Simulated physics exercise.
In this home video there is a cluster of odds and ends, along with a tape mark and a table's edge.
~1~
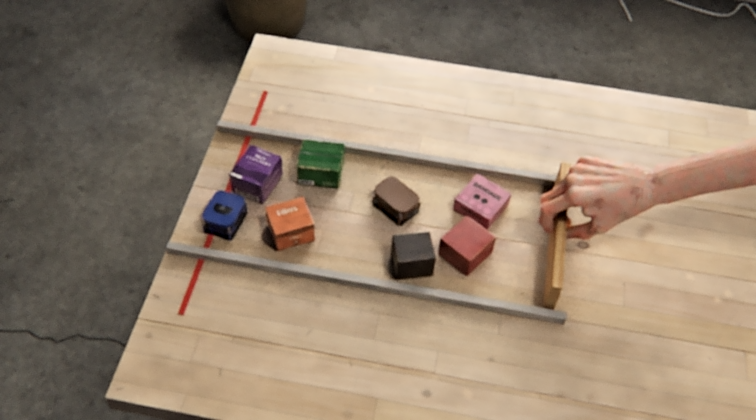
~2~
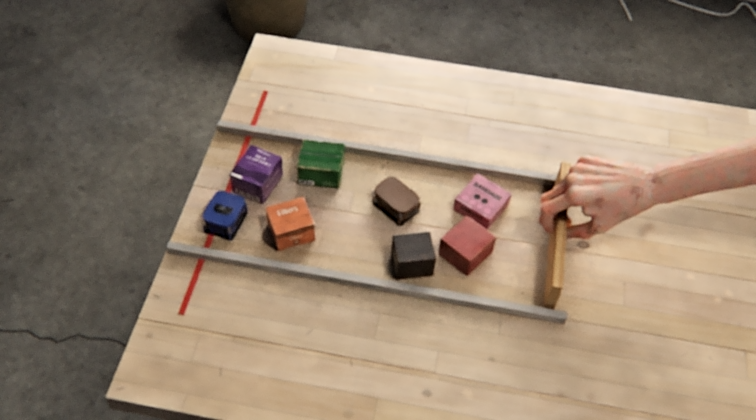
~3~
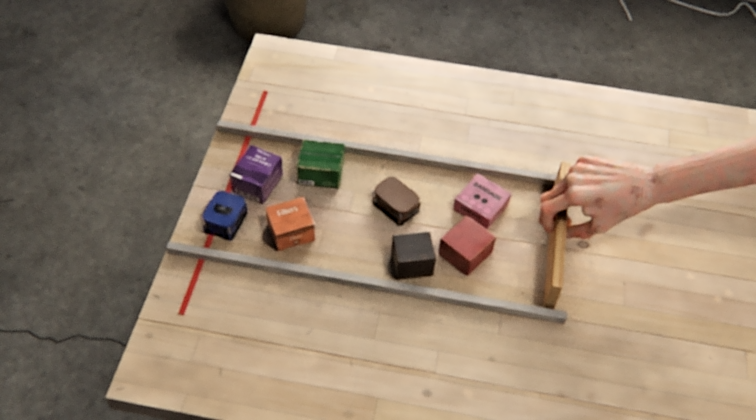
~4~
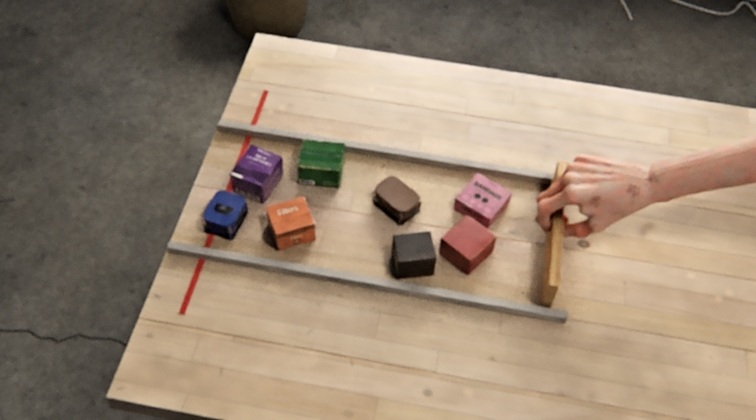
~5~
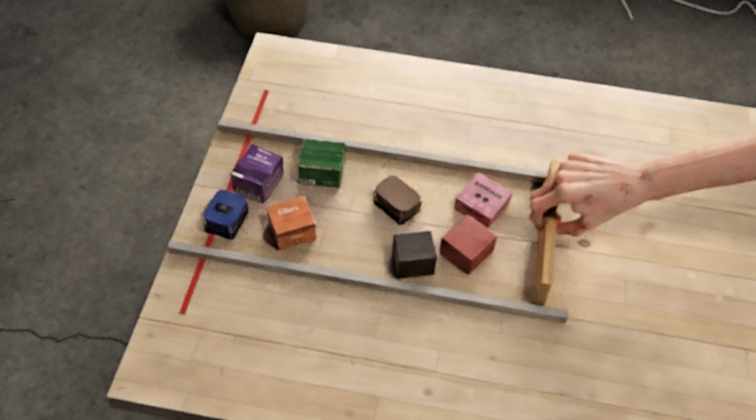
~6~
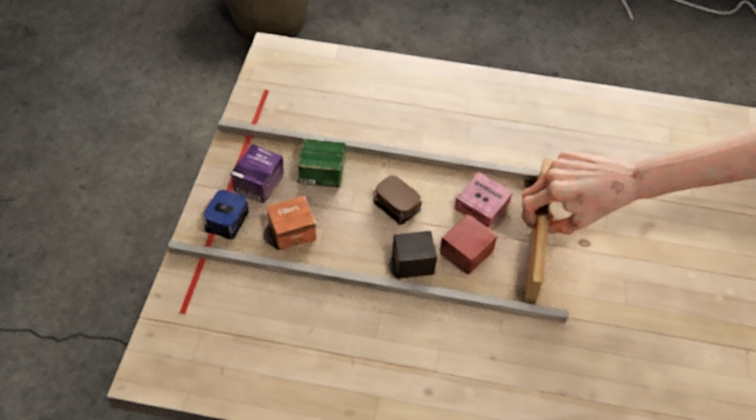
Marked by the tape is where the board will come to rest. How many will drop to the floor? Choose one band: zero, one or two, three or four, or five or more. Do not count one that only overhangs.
Five or more.
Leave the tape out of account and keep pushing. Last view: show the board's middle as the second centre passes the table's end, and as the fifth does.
(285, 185), later (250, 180).
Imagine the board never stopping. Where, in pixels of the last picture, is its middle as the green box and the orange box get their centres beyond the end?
The middle is at (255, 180) when it's the green box, and at (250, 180) when it's the orange box.
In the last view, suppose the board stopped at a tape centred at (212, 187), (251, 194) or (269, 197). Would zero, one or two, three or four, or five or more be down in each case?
So, taking them in turn, I'd give more than four; three to four; one to two.
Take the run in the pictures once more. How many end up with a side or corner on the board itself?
Looks like 3 of them, all told.
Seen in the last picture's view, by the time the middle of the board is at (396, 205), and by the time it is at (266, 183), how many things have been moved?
At the one place 5, at the other 8.
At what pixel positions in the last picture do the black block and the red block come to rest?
Positions - first (195, 224), then (205, 192).
Soon after, none off yet; blue case at rest near (226, 215); purple box at rest near (258, 173); orange box at rest near (292, 223).
After that, none off yet; blue case moving near (221, 213); purple box displaced about its own width near (221, 174); orange box displaced about its own width near (253, 225).
In the end, the number that fall off is five or more; gone, brown case, green box, orange box, purple box and blue case.
